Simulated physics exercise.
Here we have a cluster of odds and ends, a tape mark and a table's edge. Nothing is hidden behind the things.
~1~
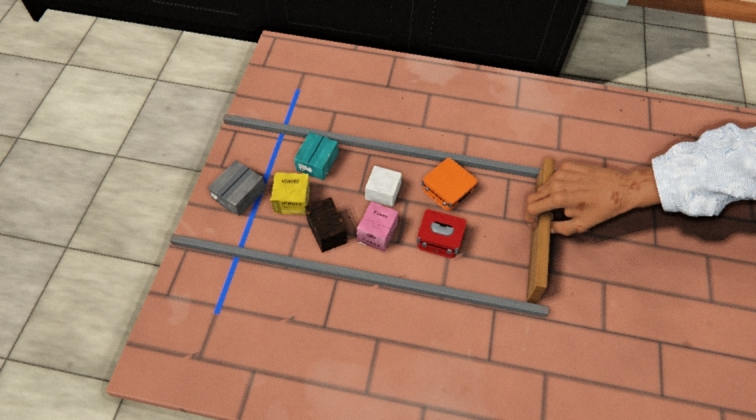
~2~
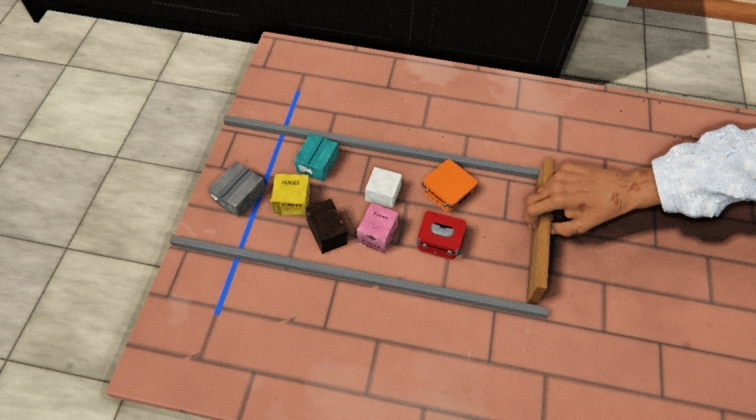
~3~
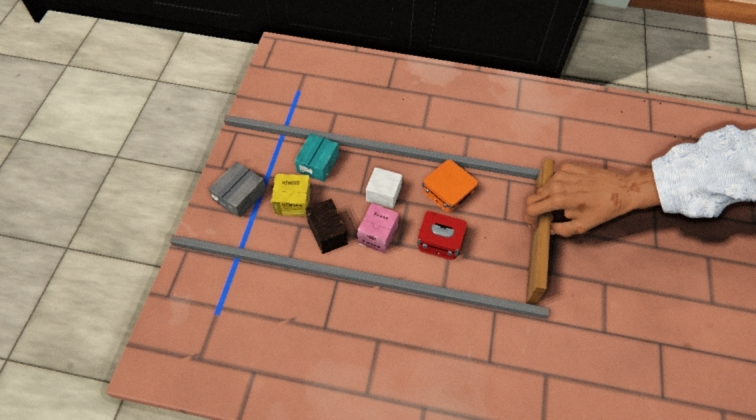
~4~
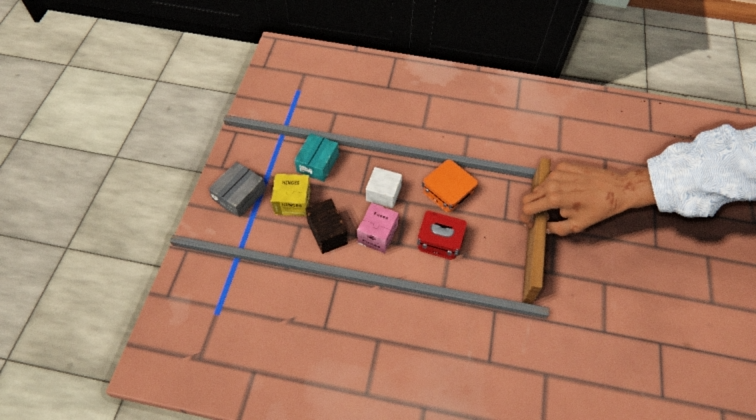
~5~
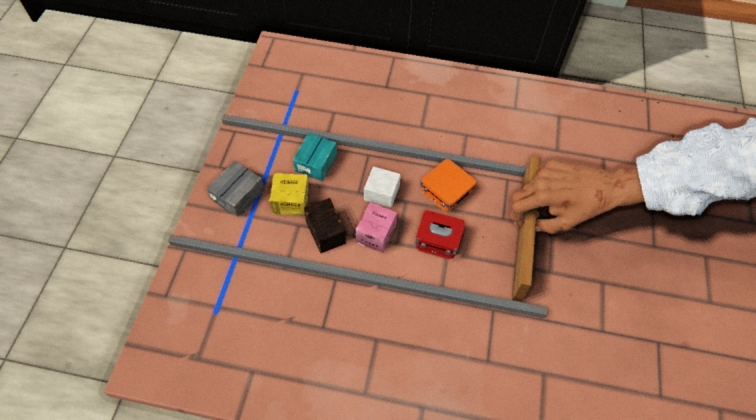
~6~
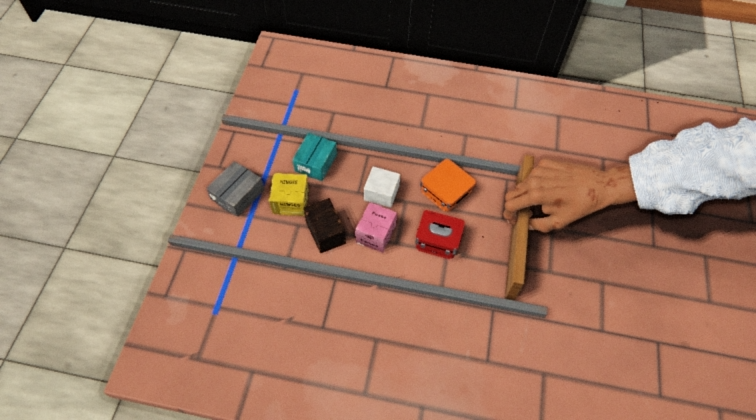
A hand held a wooden board upright on a brick-patterned table, then slid it slightly left between two grey rails, while the colourful little boxes near the blue tape line stayed where they were.
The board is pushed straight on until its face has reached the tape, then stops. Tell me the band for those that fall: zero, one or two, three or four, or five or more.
In the end the number that fall off is three or four.
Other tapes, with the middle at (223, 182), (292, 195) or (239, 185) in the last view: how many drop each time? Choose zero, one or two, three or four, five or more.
Taking them in turn, more than four; just one or two; five or more.
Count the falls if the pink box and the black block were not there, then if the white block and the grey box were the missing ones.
The counts: 1 and 1.
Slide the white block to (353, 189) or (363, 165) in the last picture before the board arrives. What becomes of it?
In that order, it remains up; stays on.
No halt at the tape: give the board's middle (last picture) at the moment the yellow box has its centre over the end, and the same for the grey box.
Near (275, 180) and (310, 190).
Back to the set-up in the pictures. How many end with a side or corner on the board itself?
2 of them.
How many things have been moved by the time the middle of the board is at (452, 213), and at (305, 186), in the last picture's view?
First 2, then 8.
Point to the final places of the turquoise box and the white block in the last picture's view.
Near (222, 133) and (214, 160).
Soon after, none off yet; grey box at rest near (236, 189); yellow box at rest near (290, 195); turquoise box at rest near (315, 157).
Then, none off yet; grey box moved a little near (216, 187); yellow box moved about its own width near (253, 181); turquoise box moved about its own width near (282, 146).
At rest, the number that fall off is three or four; fallen, black block, yellow box and grey box.
